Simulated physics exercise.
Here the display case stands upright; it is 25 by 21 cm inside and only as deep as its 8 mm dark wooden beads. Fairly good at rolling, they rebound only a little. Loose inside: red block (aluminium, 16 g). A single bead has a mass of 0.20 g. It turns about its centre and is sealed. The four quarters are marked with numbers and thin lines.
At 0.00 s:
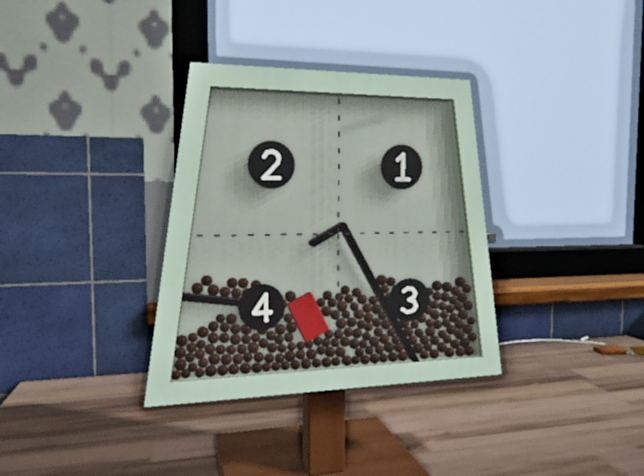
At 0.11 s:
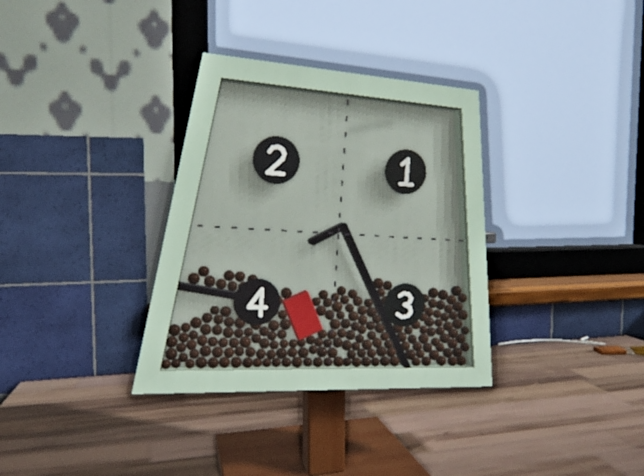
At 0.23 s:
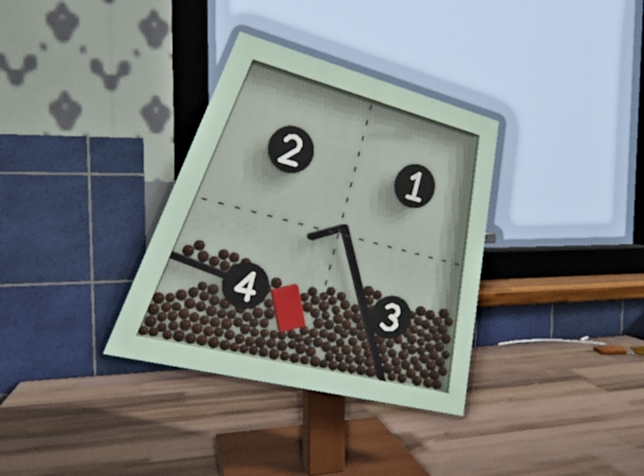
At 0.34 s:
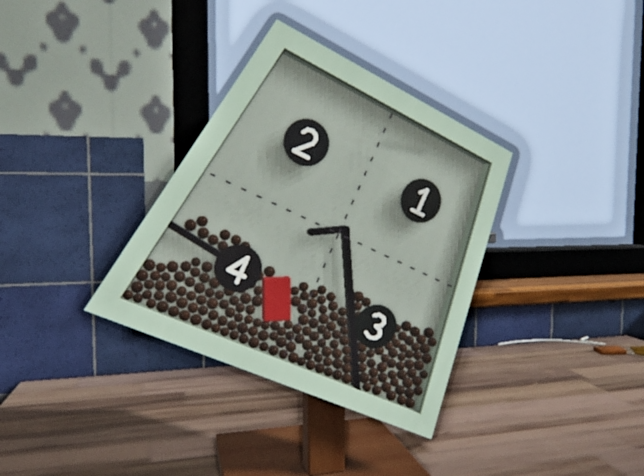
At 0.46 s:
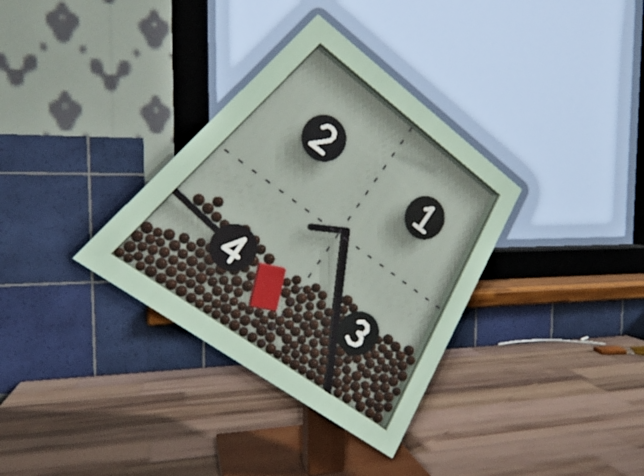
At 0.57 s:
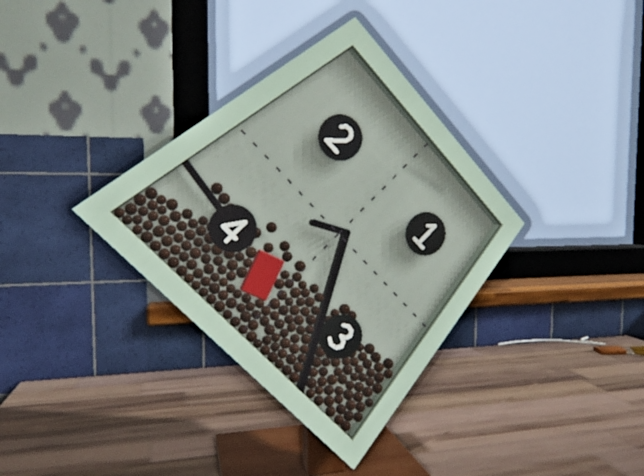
On a wooden tabletop, a pale green framed box of dark beads and a red block turning clockwise, its numbered discs circling along.
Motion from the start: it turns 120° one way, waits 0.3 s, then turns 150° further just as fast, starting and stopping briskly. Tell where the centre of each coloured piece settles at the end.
I would say 2.
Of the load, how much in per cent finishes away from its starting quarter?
Some 65 per cent.
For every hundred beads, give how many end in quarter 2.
Some 50 per cent.
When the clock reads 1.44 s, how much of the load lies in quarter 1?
Roughly 10 per cent of it.
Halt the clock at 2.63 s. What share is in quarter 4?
The share there is near 40 %.
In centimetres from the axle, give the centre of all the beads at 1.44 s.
It sits around 6 cm to the left and around 1 cm up.
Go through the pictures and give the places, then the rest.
Level; about 200 beads; load centre (340, 329); top bead (207, 281); red block (308, 317) tilted 64°; no. 1 (402, 167), no. 2 (272, 165), no. 3 (409, 300), no. 4 (262, 307), in the first frame.
Turned 4° clockwise; load centre (334, 330); top bead (204, 271), in the second frame.
Turned 15° clockwise; load centre (316, 329); top bead (199, 245); wall ends (311, 237), (249, 284), in the third frame.
Turned 25° clockwise; load centre (301, 325); top bead (202, 221); red block (277, 299) tilted 90°, in the fourth frame.
Turned 36° clockwise; load centre (285, 318); top bead (199, 200), in the fifth frame.
Turned 46° clockwise; load centre (273, 310); top bead (217, 188); red block (262, 275) tilted 64°; no. 1 (426, 234), no. 2 (341, 138), no. 3 (341, 337), no. 4 (233, 228), in the sixth frame.
After 1.44 s, it stands 120° clockwise; the beads' middle is 6 cm left of and 1 cm above the centre; no. 1, 10 %, no. 3, 50 %, no. 4, 40 %; red block in no. 4.
After 2.63 s, it has come round 195° clockwise; the beads' middle is in line with and 2 cm above the centre; no. 1, 25 %, no. 2, 5 %, no. 3, 30 %, no. 4, 40 %; red block in no. 4.
After 3.52 s, it has come round 270° clockwise; the beads' middle is 1 cm left of and 7 cm below the centre; no. 1, 5 %, no. 2, 45 %, no. 4, 45 %; red block in no. 2.
Settled by 4.4 s, it has come round 270° clockwise; no. 1, 0 %, no. 2, 50 %, no. 3, 0 %, no. 4, 50 %; red block in no. 2.
